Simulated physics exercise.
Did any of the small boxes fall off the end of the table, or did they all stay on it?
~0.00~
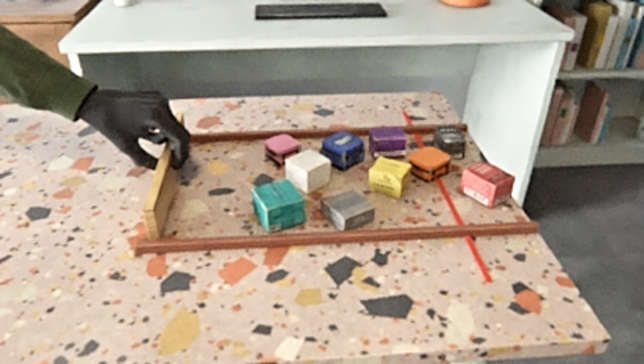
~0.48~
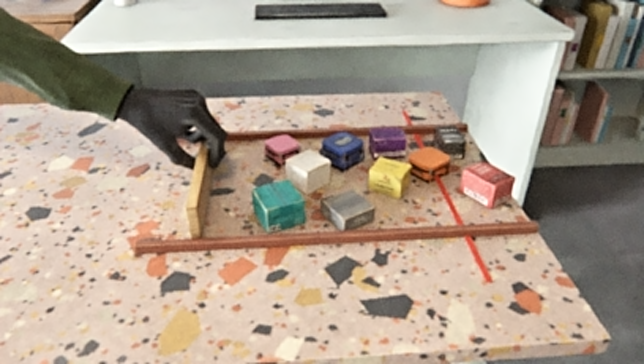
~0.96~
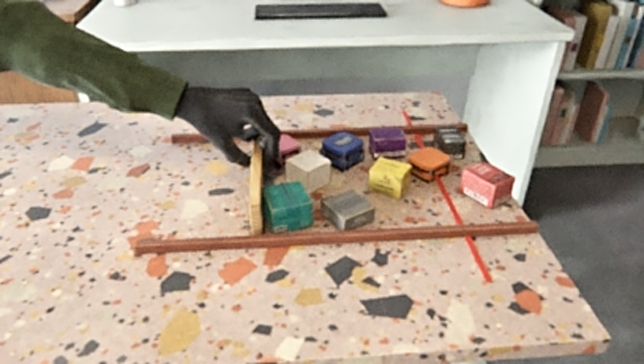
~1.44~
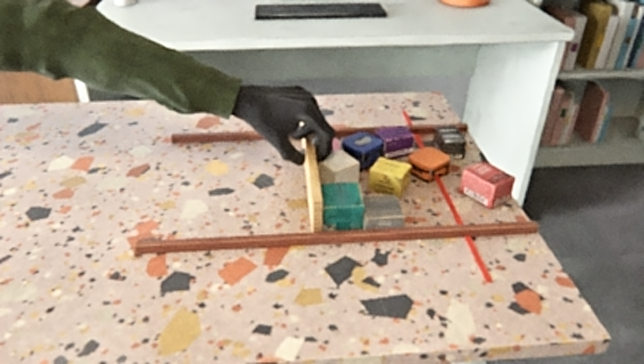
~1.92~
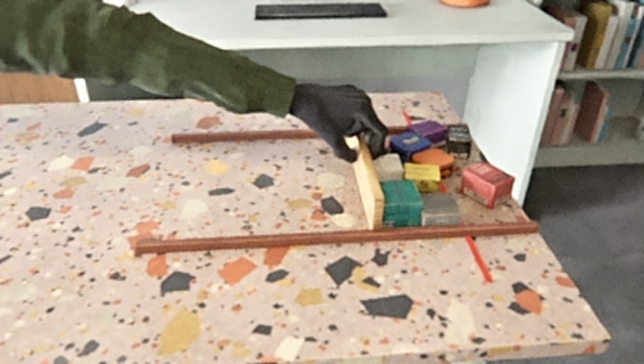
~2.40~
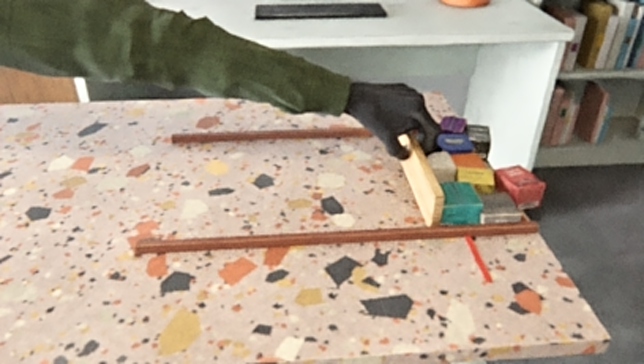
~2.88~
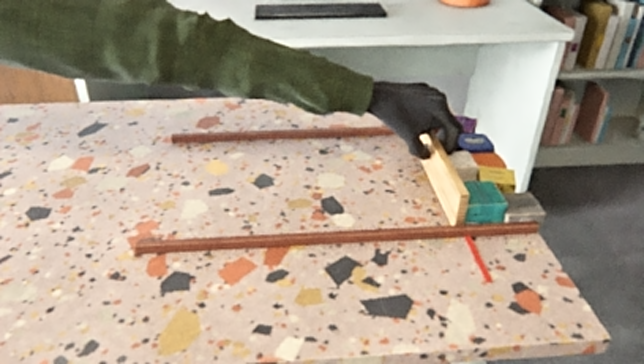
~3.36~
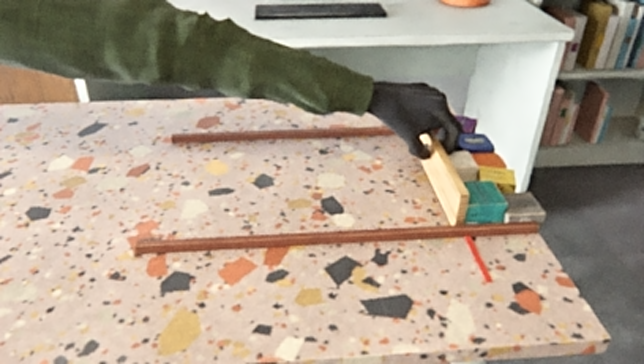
Some fell off. The red box and the black box went over the end, while others were still beside the board.
